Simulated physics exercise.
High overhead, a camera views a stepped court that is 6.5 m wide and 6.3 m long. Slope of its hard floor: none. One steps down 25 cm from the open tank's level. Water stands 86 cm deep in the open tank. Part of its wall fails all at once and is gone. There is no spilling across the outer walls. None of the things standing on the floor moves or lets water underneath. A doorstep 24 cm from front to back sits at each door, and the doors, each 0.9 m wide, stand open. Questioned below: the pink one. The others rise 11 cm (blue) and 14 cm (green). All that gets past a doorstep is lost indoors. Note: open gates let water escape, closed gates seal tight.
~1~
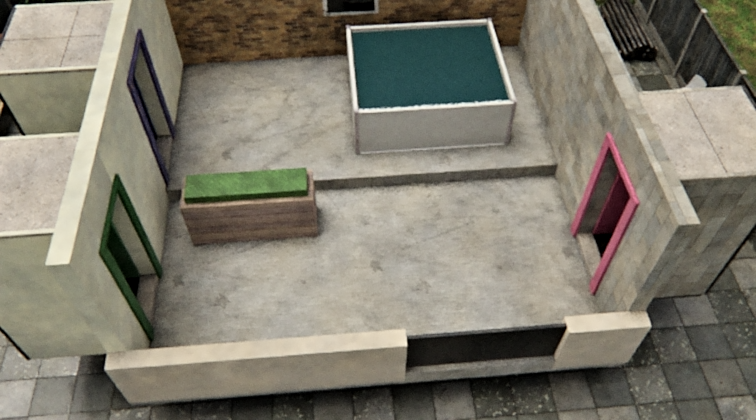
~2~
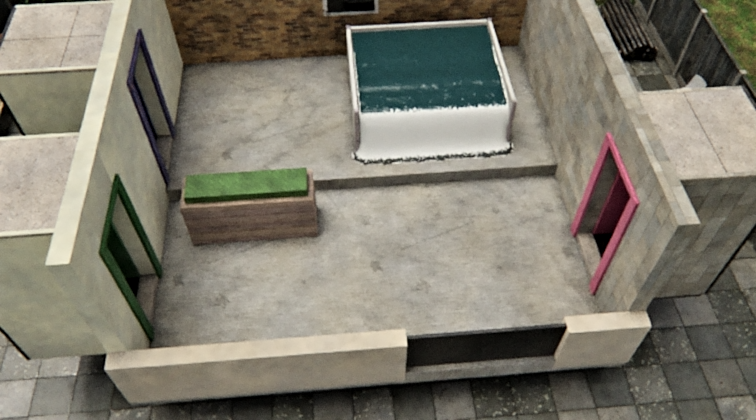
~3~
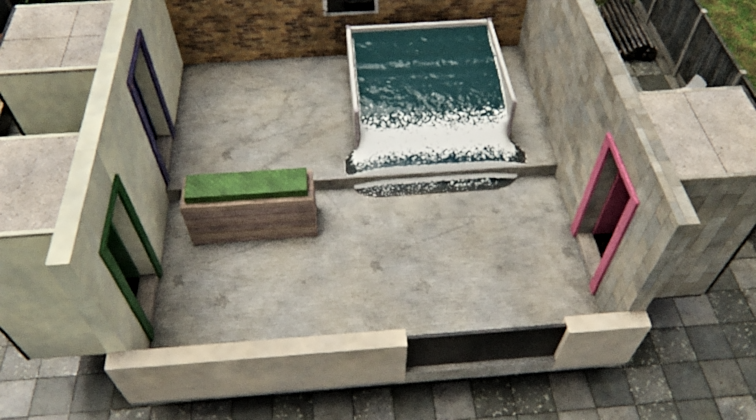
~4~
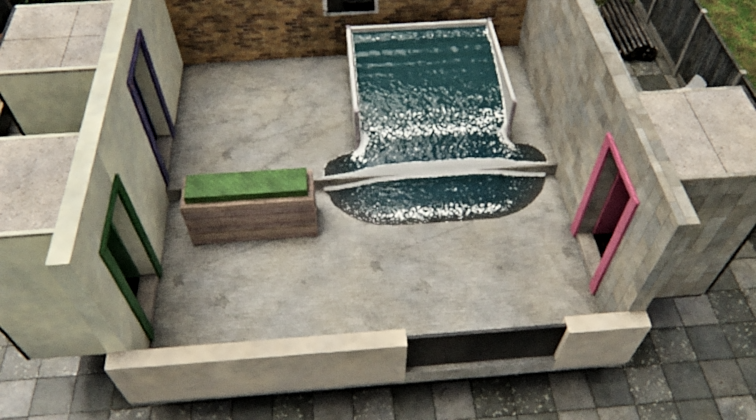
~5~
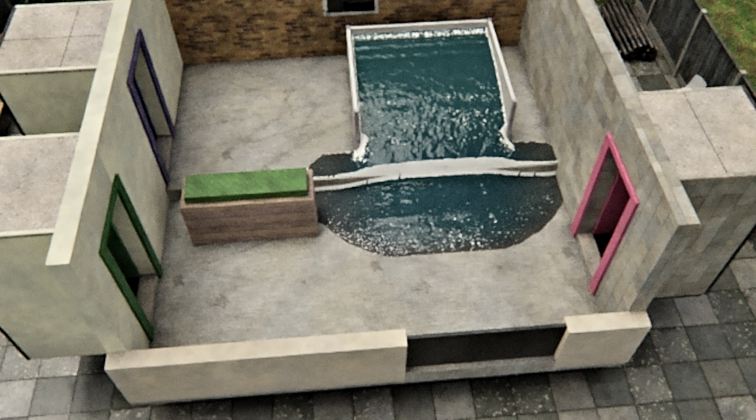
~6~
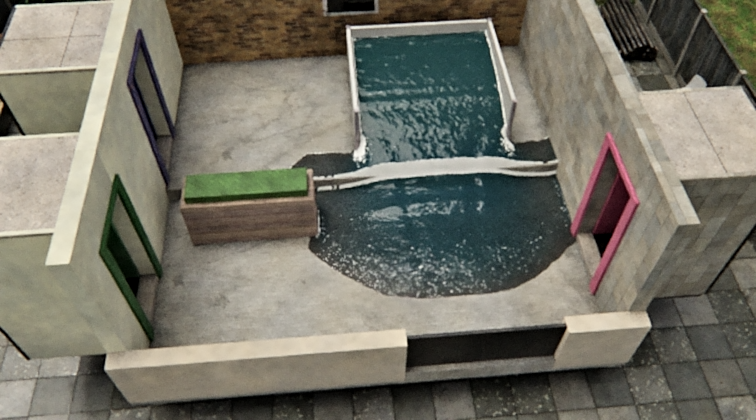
Dark green water pours out of a raised open tank as its front wall disappears, drops over a step in a walled concrete court, and spreads across the lower floor past a grass-topped block on the left, nearing a pink doorway on the right.
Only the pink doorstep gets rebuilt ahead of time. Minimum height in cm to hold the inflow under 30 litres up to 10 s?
Roughly 27 cm.
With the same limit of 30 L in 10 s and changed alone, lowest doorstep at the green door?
At the green door you'd want roughly 25 cm.
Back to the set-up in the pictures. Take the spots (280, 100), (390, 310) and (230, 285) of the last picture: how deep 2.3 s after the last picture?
Roughly 0, 33 and 7 cm, in turn.
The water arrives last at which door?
It's the blue door.
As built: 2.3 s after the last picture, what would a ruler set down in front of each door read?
In cm: Blue 0, green 27, pink 27.
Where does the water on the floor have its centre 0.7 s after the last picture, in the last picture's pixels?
The centre of all the water is around (436, 170).
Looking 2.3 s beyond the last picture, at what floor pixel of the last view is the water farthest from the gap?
Pixel close to (146, 378).
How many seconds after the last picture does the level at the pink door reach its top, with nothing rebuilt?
Peak time: About 2.0 s.
Then, 0.7 s after the last picture water covers 50 % of the floor, deepest (48 cm) near (457, 341); 15 cm at the pink door, 0 litres in over its 10 cm doorstep.
Then, 2.3 s after the last picture water covers 60 % of the floor, deepest (44 cm) near (146, 378); 27 cm at the pink door, 82 litres in over its 10 cm doorstep.
Then, 9.3 s after the last picture water covers 80 % of the floor, deepest (27 cm) near (570, 219); 21 cm at the pink door, 311 litres in over its 10 cm doorstep.
At the pink door as built, the water peaked near 32 cm, 2.1 s after the last picture.
Run again over the same 10 s with other heights there, 48 litres in over 23.5 cm, 13 litres over 31.5 cm. The limit of 30 litres is kept from about 27 cm up.
